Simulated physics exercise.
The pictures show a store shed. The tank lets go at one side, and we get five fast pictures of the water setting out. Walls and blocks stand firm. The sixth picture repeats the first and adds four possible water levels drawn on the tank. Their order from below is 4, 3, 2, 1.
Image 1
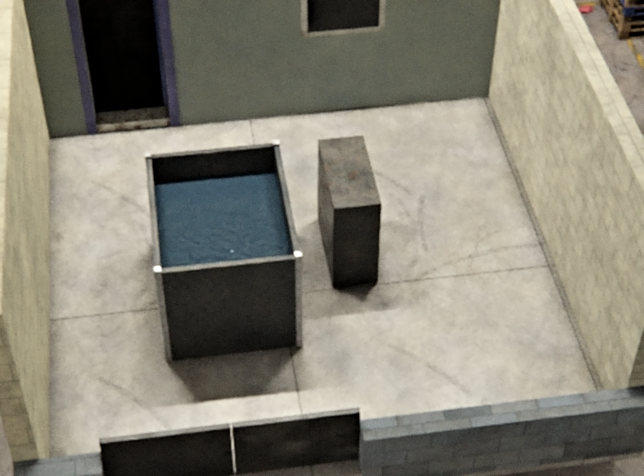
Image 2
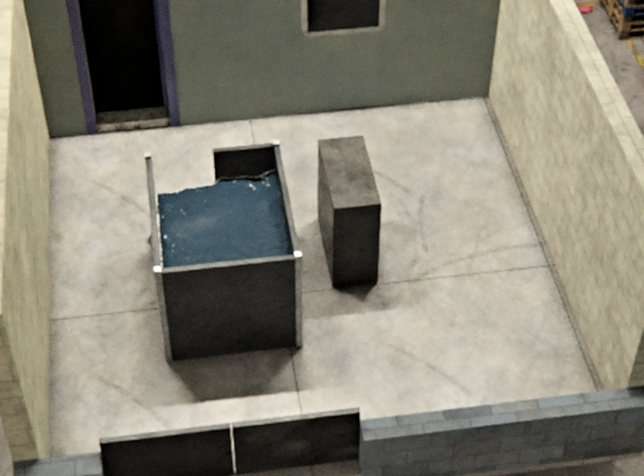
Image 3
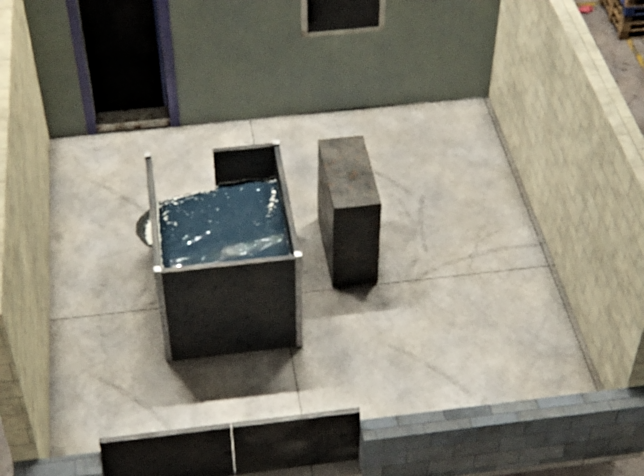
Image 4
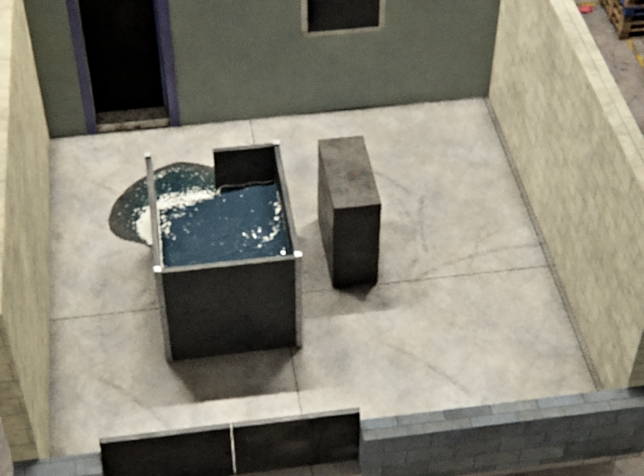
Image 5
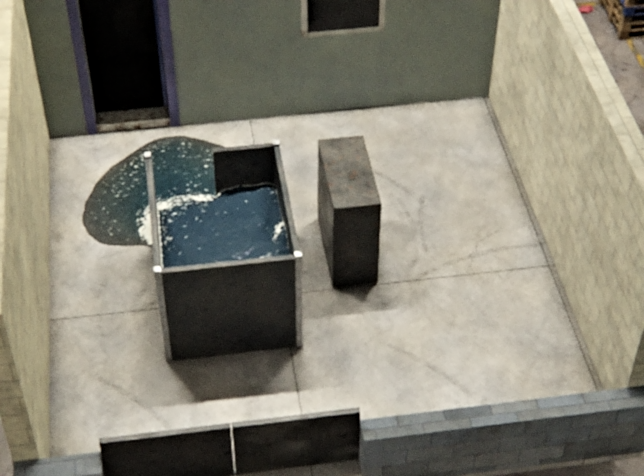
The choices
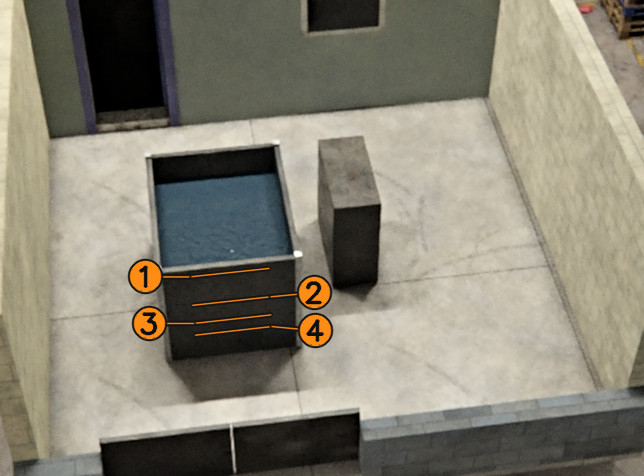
A store shed with a pale concrete floor is seen from high above by a still camera. A dark open tank of blue water stands left of centre beside a grey block, with a purple-framed doorway behind, cream walls at the sides and a shut dark gate in front. Part of the tank's back wall opens, the water churns white, and a pool spreads across the floor behind and to the left.
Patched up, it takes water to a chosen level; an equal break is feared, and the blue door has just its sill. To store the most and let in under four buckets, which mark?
4 is the one.
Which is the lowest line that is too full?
Line 3.
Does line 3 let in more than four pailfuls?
Yes.
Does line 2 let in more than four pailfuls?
Yes, it does.
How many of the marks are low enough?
One of the four.
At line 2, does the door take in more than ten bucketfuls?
Yes, it does.
On the marked copy, 1 at (229, 272); 2 at (231, 301); 3 at (232, 319); 4 at (233, 330); from the bottom up 4, 3, 2, 1.
Choosing 1, dozens of bucketfuls pour in.
Choosing 2, dozens of bucketfuls pour in.
Choosing 3, about 9 bucketfuls get in.
Choosing 4, a bucket or two gets in.
